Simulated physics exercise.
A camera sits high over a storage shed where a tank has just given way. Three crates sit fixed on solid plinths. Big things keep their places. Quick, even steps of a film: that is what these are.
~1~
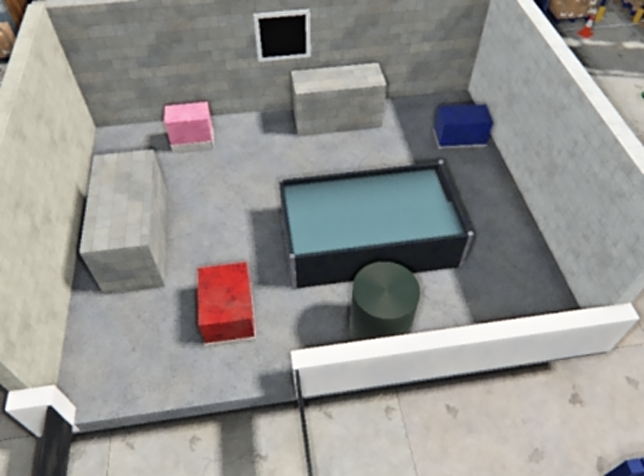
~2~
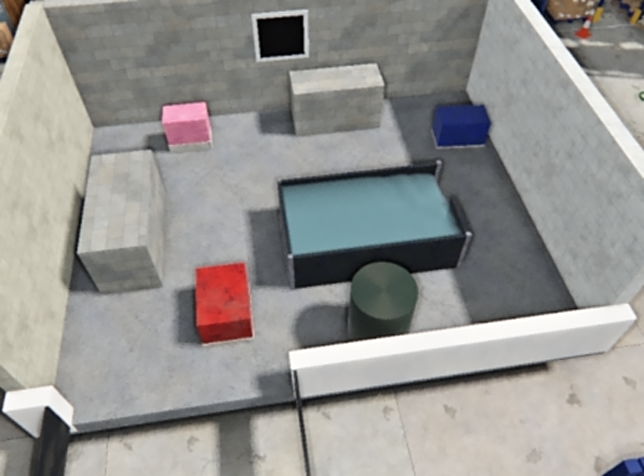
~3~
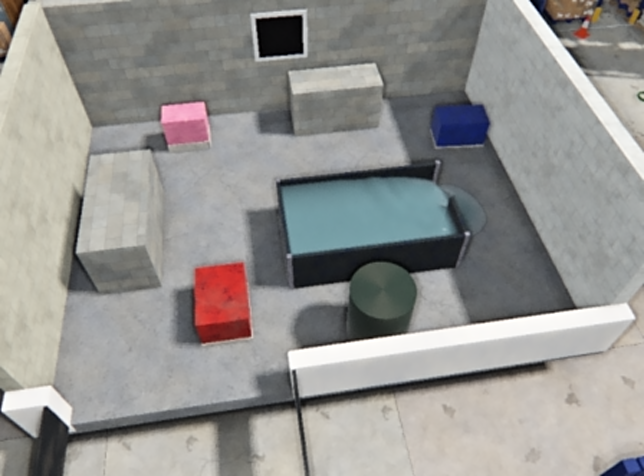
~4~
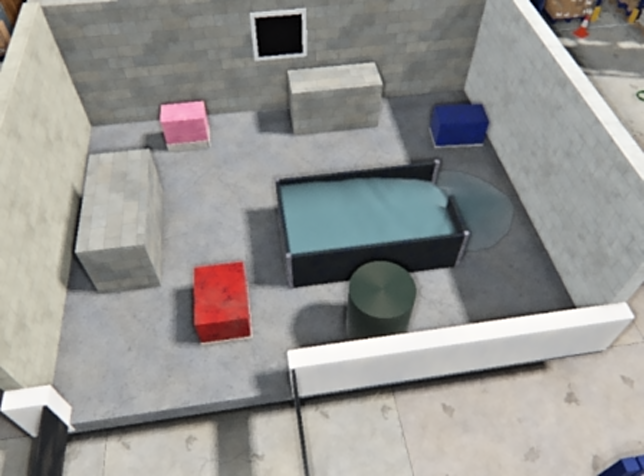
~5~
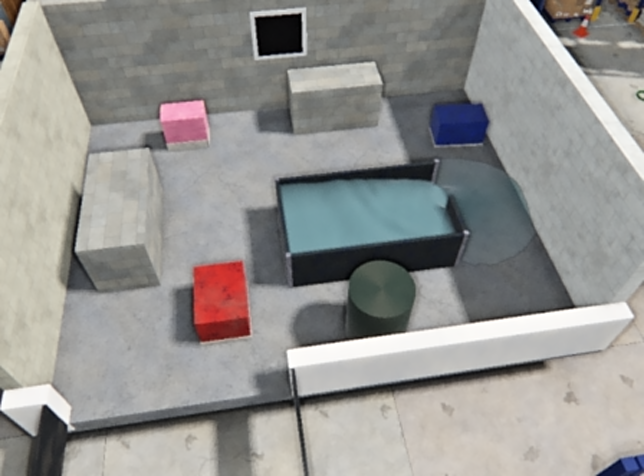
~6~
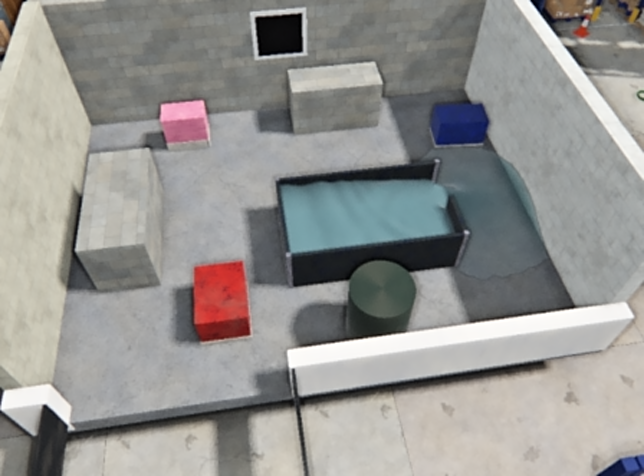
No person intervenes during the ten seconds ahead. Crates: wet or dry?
As I see it, the pink crate will be out of the water's reach, the blue crate will be within the water's reach, the red crate will be within the water's reach.
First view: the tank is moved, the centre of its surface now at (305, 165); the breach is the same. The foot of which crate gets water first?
My pick is the one in blue.
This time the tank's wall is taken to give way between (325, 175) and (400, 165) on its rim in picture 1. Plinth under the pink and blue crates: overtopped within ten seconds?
As I see it, pink is doused and blue is doused.
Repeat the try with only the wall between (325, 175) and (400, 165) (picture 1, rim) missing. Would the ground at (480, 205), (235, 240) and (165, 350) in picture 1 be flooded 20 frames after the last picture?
Order as asked: Swamped, untouched, untouched.
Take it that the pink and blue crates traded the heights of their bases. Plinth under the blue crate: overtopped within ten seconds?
The blue crate gets flooded.
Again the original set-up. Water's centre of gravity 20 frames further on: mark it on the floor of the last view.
The balance point is around (413, 224).
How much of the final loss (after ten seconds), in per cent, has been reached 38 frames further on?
Log: Around 5 %, estimated.
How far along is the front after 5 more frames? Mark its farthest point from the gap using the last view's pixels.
Somewhere near (464, 93).
A moment on, water covers 15 % of the floor; the pink crate not reached, the blue crate water round its plinth, the red crate not reached.
Next, water covers 20 % of the floor; the pink crate not reached, the blue crate water round its plinth, the red crate not reached.
Then, water covers 45 % of the floor; the pink crate not reached, the blue crate water round its plinth, the red crate not reached.
Later, water covers 75 % of the floor; the pink crate water round its plinth, the blue crate water round its plinth, the red crate water round its plinth.
In the end, water covers 95 % of the floor; the pink crate stayed above the water, the blue crate was topped, the red crate was topped.
